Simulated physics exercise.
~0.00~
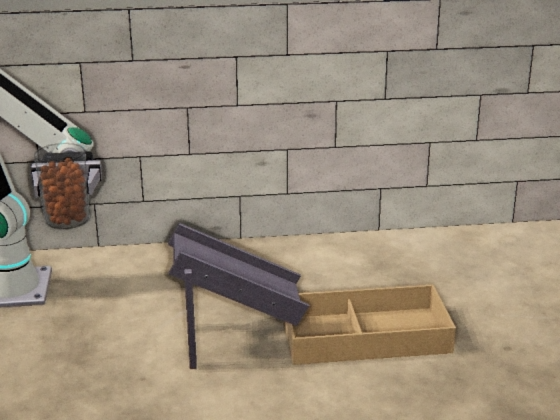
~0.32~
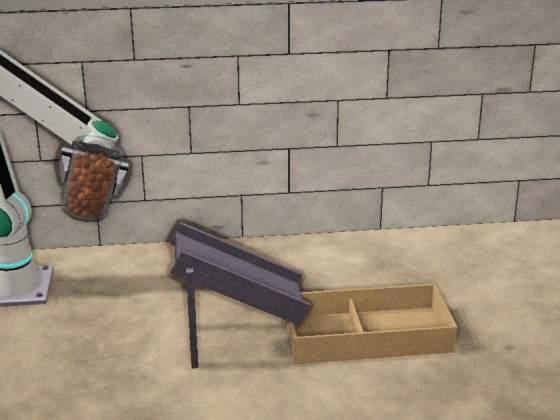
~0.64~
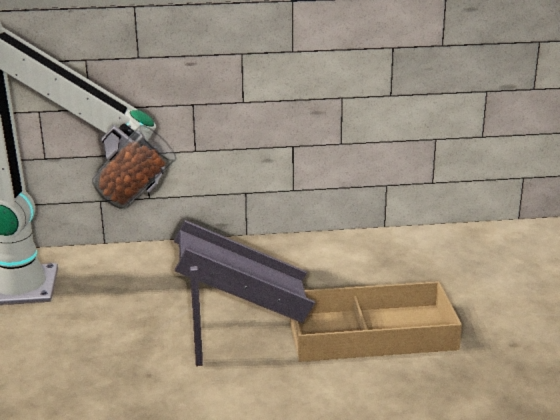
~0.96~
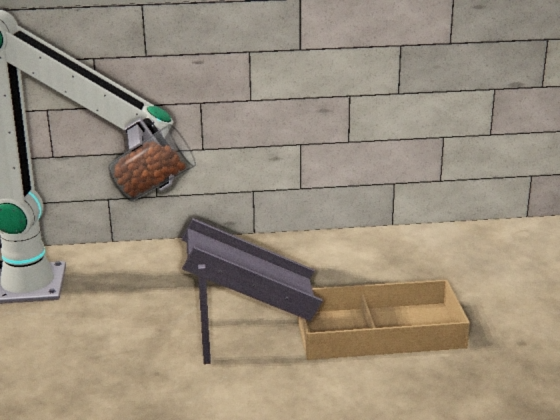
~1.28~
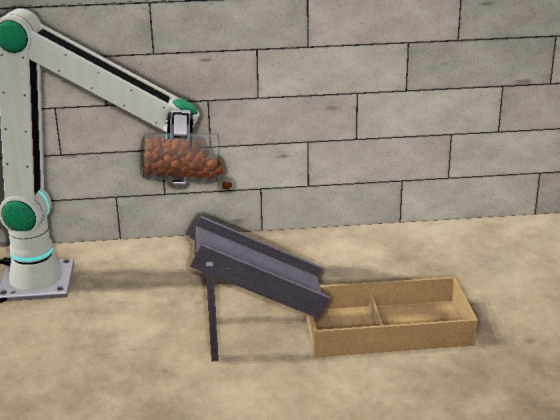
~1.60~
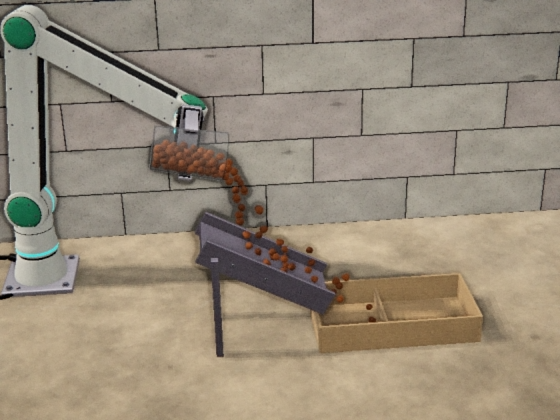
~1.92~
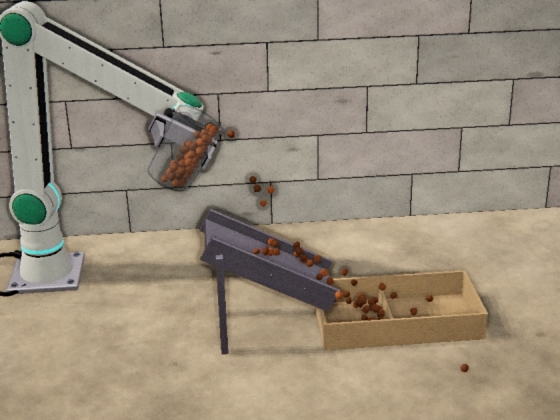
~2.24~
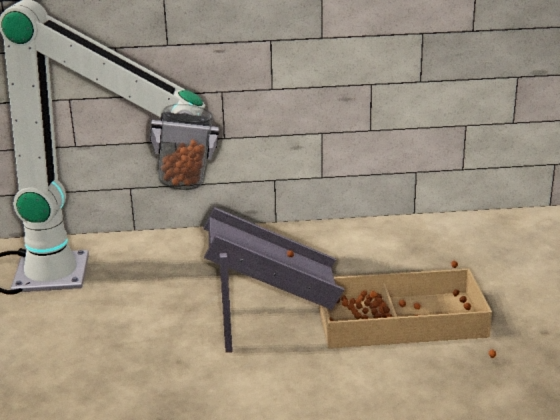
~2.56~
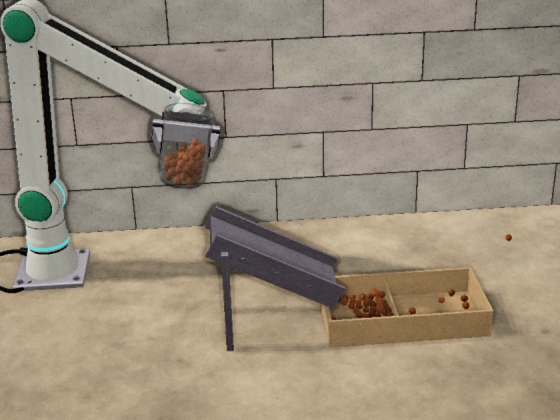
A robot arm carries a clear cup of brown nuts right, tips it over a dark sloping chute, then swings it back nearly upright, still partly full; the poured nuts roll down into a divided box, mostly its near part, while a few scatter outside.
